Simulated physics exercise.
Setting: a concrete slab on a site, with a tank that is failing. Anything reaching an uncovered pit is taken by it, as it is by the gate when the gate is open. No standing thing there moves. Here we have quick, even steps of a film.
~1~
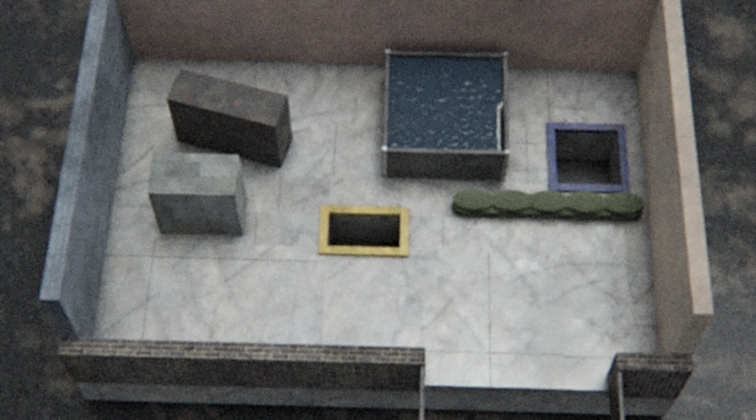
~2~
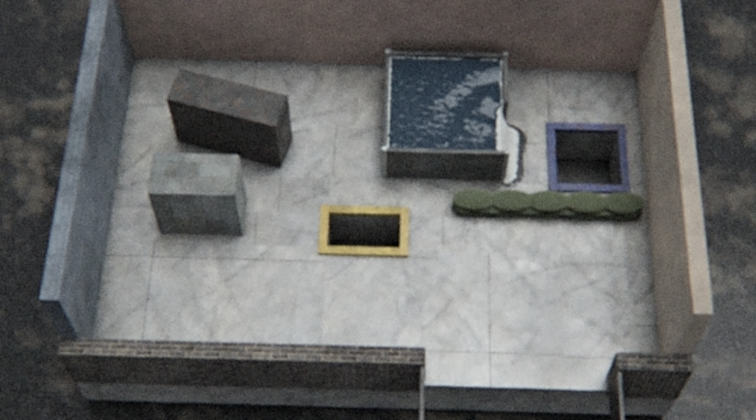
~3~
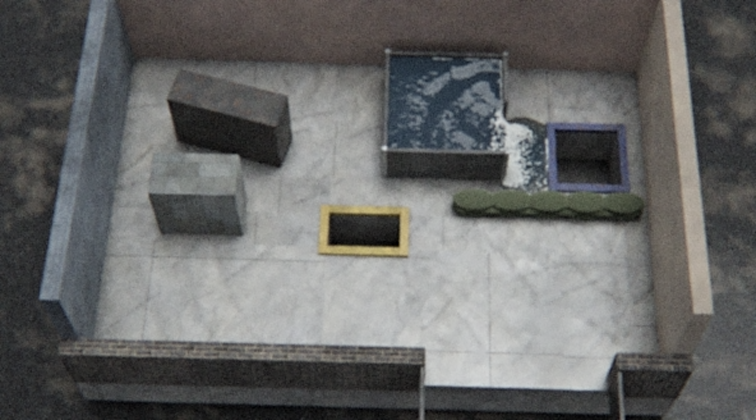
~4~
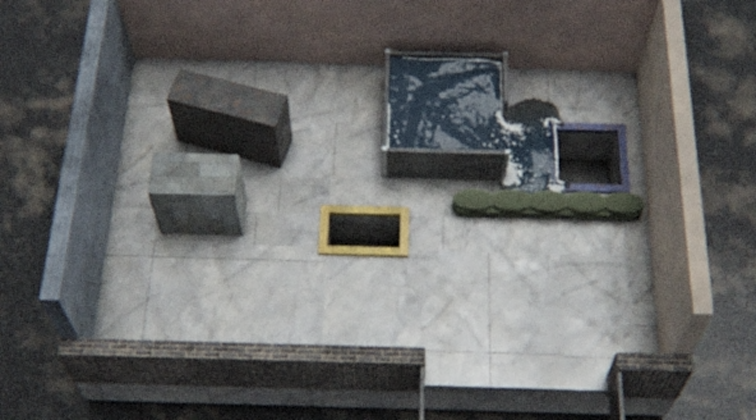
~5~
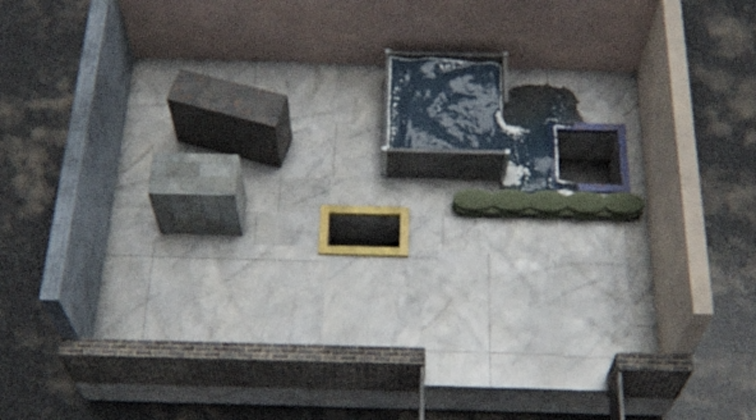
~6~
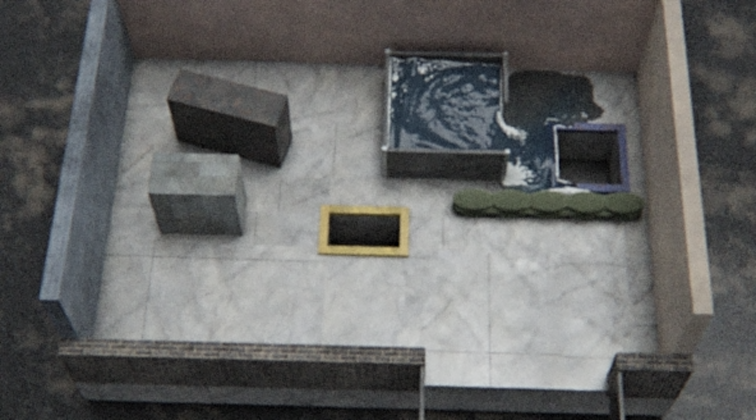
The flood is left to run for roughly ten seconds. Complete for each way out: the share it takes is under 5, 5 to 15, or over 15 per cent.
Completed: For the gate it is under 5 per cent; for the blue pit it is over 15 per cent; for the yellow pit it is under 5 per cent.
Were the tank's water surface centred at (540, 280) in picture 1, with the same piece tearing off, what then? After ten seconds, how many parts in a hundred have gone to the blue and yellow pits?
I'd say blue gets 2 % and yellow gets 8 %.
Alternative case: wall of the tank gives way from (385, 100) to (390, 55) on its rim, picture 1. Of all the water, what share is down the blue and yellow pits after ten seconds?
I'd say the blue pit gets around 0 percent and the yellow pit around 8 percent.
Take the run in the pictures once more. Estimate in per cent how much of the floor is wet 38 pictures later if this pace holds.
About 20 per cent.
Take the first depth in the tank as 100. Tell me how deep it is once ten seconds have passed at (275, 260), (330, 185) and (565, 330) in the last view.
Respectively 0, 2 and 2 per cent.
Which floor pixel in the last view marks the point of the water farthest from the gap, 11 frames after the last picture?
By then the tip should be at about (652, 338).
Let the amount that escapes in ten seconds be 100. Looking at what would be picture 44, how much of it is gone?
It comes to around 85 per cent.
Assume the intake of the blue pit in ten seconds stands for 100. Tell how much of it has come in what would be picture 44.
Some 90 per cent.
A moment on, water covers 10 % of the floor; the gate 0 %, the blue pit 18 %, the yellow pit 0 %.
Next, water covers 15 % of the floor; the gate 0 %, the blue pit 31 %, the yellow pit 0 %.
Then, water covers 20 % of the floor; the gate 0 %, the blue pit 44 %, the yellow pit 0 %.
Later, water covers 20 % of the floor; the gate 1 %, the blue pit 57 %, the yellow pit 0 %.
In the end, water covers 25 % of the floor; the gate 2 %, the blue pit 64 %, the yellow pit 0 %.
